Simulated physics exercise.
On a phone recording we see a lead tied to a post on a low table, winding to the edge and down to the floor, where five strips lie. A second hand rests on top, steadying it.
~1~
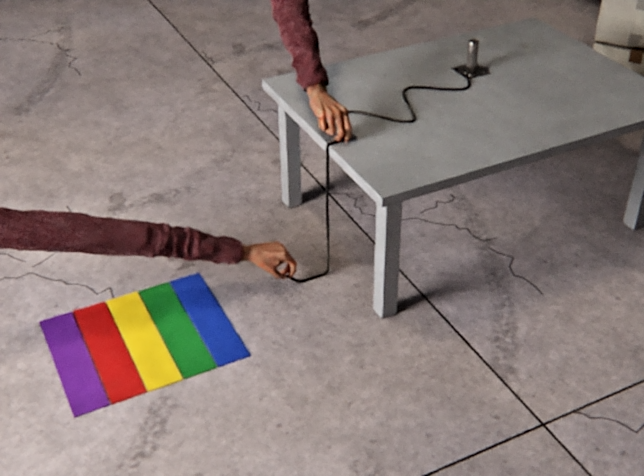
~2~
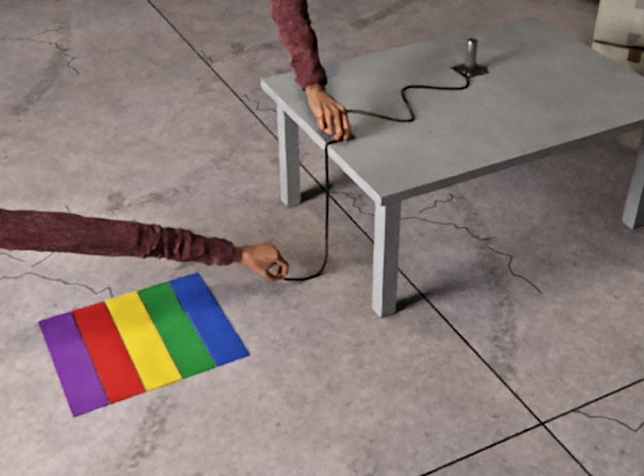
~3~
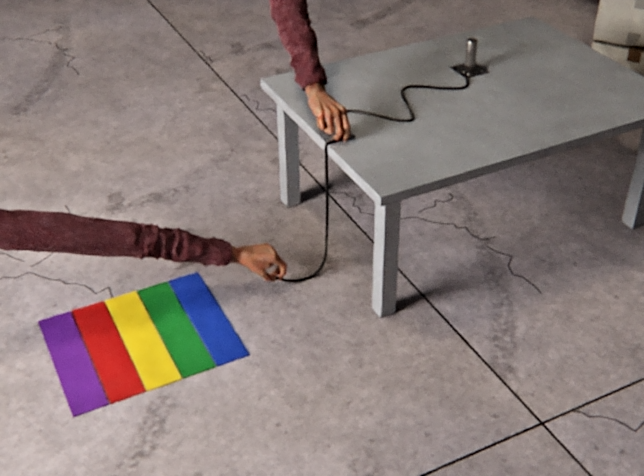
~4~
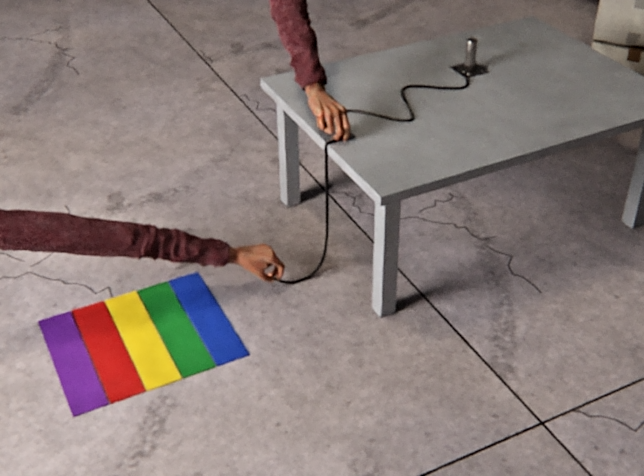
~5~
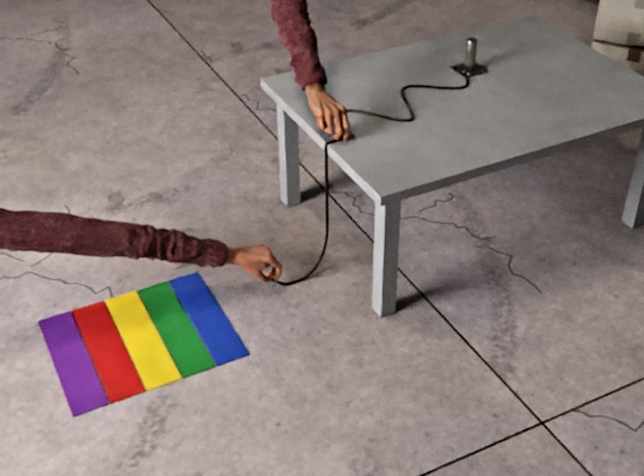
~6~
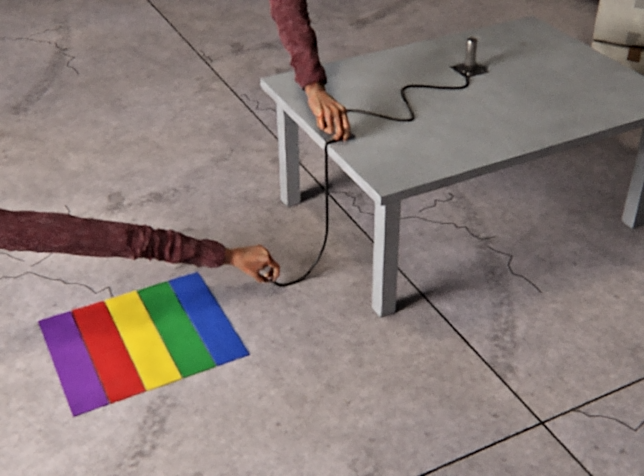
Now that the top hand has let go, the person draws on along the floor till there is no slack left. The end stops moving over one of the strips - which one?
The purple strip.
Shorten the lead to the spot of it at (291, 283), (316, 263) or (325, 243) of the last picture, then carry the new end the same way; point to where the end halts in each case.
Close to (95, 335) first, close to (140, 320) next, and close to (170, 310) last.
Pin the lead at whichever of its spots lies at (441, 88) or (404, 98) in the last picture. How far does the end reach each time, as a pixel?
It would be somewhere around (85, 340) the first time and (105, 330) the second.
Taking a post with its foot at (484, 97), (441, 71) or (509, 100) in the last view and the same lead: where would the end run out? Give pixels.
Going by the last picture, roughly (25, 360), (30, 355) and (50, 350).
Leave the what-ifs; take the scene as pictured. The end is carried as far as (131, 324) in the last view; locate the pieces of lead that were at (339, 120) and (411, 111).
You'll find the first mark at (306, 181) and the second mark at (362, 116).
Soon after, end near (131, 324); over yellow.
Then, end near (87, 339); over red.
At full stretch, end near (62, 347); over purple. Over purple.
